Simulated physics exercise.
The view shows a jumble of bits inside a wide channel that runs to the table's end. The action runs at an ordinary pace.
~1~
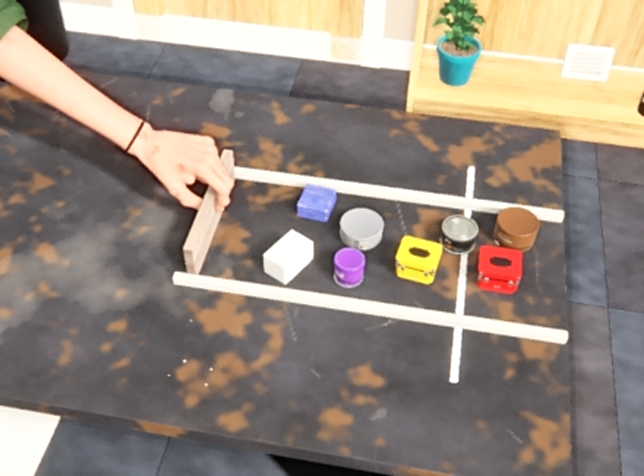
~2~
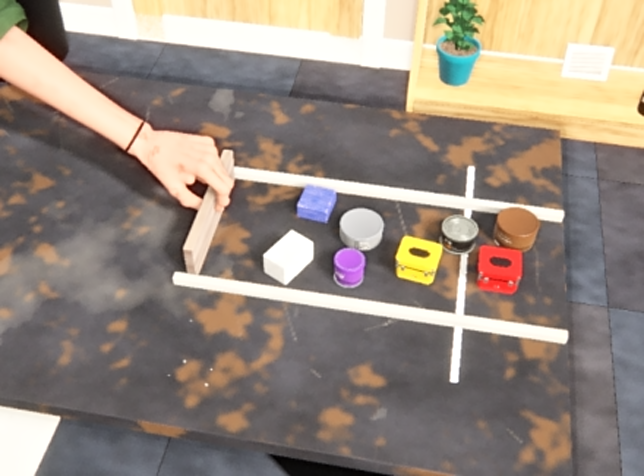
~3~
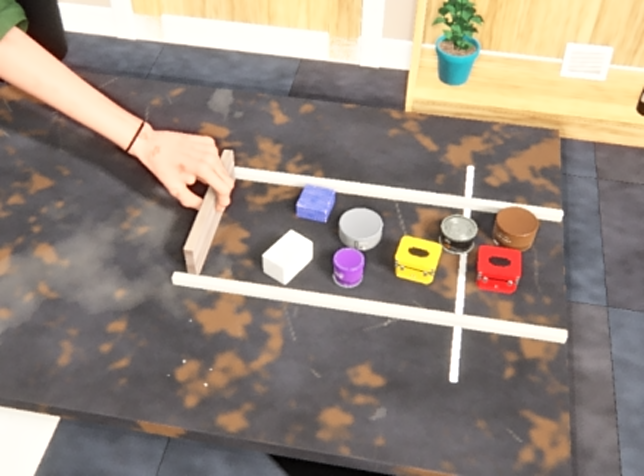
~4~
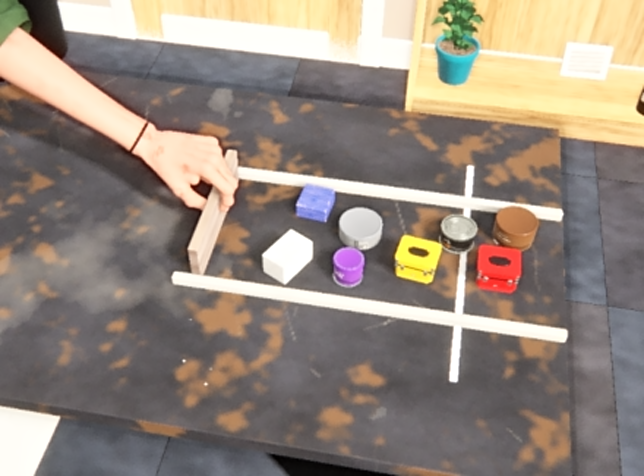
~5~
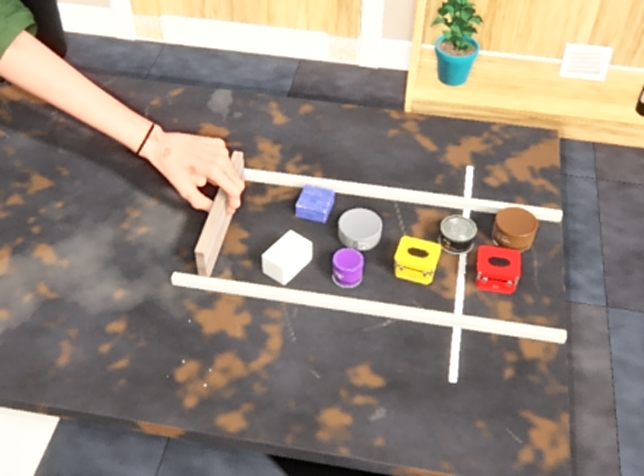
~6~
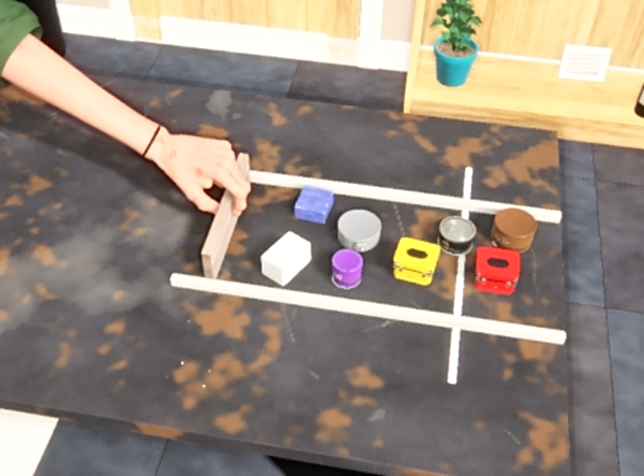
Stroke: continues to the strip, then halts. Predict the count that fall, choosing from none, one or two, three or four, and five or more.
The count that falls off is none.
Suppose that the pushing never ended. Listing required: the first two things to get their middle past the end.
Order, earliest first: The red case; the brown tub.
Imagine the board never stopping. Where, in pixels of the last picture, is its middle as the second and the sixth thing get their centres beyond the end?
About (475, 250), then about (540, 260).
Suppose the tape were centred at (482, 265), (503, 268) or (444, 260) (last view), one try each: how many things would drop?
2, 2, 0.
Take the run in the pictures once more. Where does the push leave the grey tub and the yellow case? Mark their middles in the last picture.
Grey tub at (484, 252), yellow case at (515, 275).
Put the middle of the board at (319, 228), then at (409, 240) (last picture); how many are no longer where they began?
It comes to 4 for the first spot, 7 for the other.
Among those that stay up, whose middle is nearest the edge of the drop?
That's the red case, it ends up nearest.
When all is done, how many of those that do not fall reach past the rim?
It totals 2.
Early on, none off yet; brown tub at rest near (513, 230); red case at rest near (496, 271); black tin at rest near (456, 236).
A while later, none off yet; brown tub moving near (523, 229); red case travelled about its own width near (527, 277); black tin travelled about its own width near (487, 236).
Finally, the number that fall off is zero.
